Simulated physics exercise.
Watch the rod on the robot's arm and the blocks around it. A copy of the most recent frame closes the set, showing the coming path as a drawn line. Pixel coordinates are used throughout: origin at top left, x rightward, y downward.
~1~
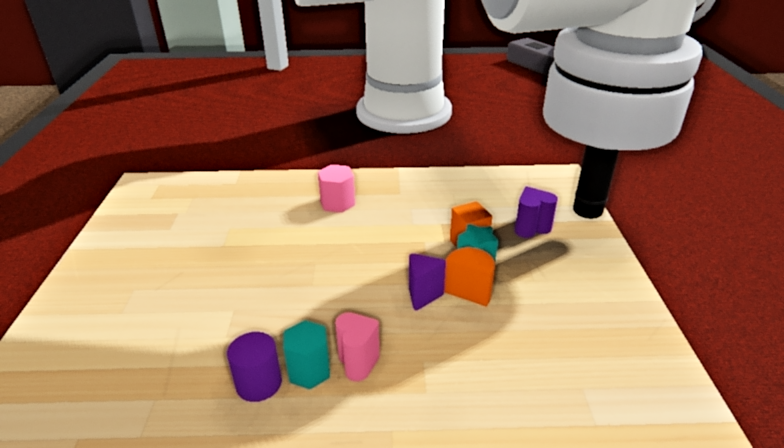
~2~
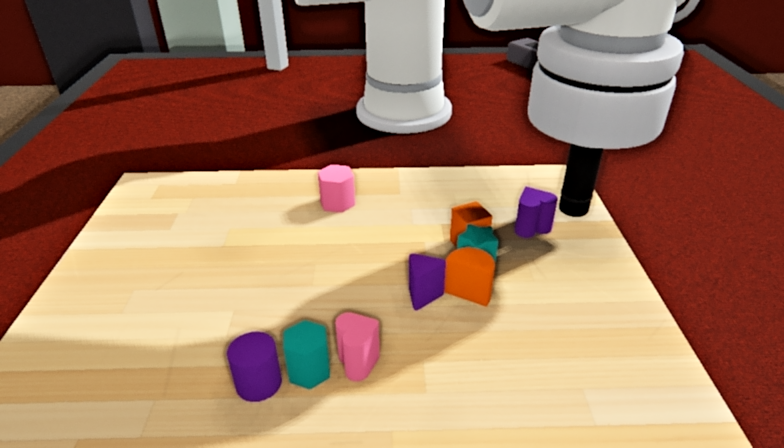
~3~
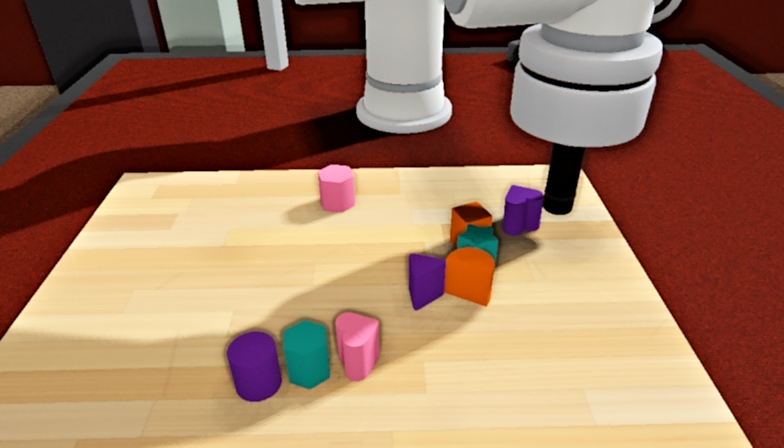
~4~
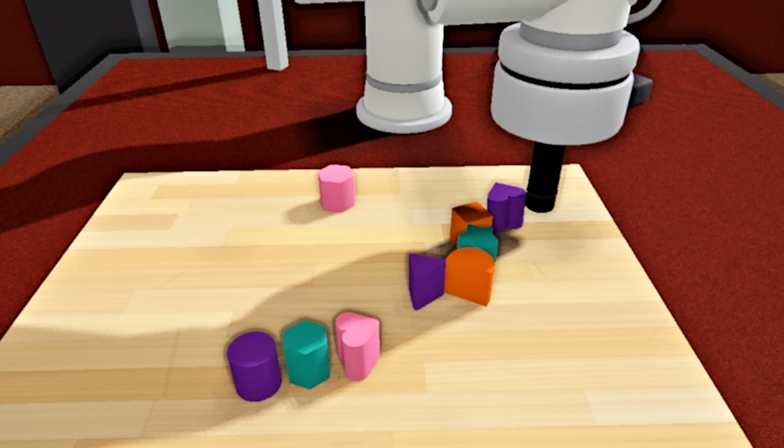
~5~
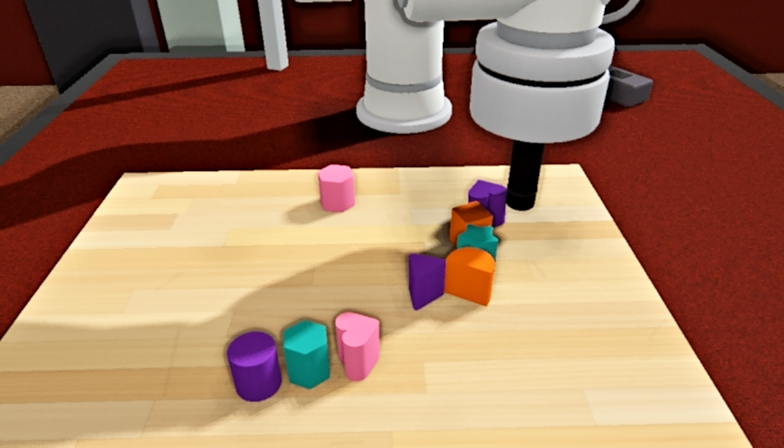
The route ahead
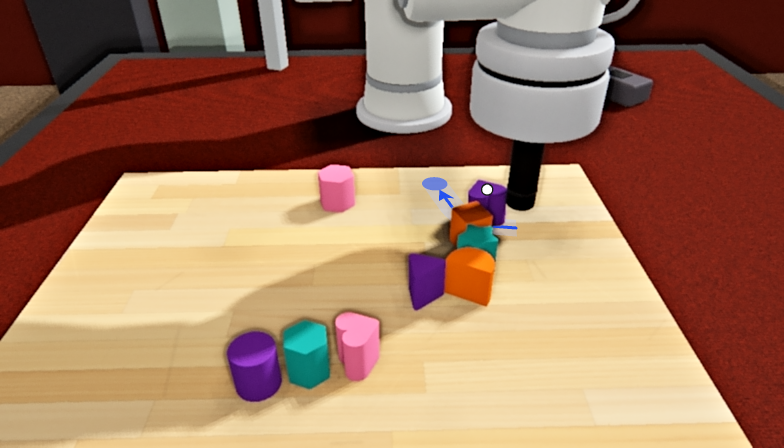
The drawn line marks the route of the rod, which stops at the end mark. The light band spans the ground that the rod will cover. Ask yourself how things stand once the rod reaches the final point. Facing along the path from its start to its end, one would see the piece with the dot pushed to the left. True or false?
That statement is accurate.
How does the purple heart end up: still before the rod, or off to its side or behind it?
The rod moves past it.
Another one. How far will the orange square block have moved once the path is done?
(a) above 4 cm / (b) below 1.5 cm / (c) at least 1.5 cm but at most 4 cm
My pick is b.
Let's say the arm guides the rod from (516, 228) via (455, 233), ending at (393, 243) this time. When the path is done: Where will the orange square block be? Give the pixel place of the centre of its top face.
Located at (436, 223).
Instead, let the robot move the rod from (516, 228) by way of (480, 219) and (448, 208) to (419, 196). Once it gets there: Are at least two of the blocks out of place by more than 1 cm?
In short: No.
The drawn path runs from (516, 228) via (474, 222) and (449, 203), ending at (435, 184); the dot is on the purple heart.
On the path given first. One third of the way, rod at (476, 198); purple heart at (446, 182), turned 10° clockwise.
Two thirds of the way, rod at (451, 180); purple heart at (424, 172), turned 60° anticlockwise.
At the end, rod at (436, 162); orange square block not moved; purple heart at (420, 167), turned 105° anticlockwise.
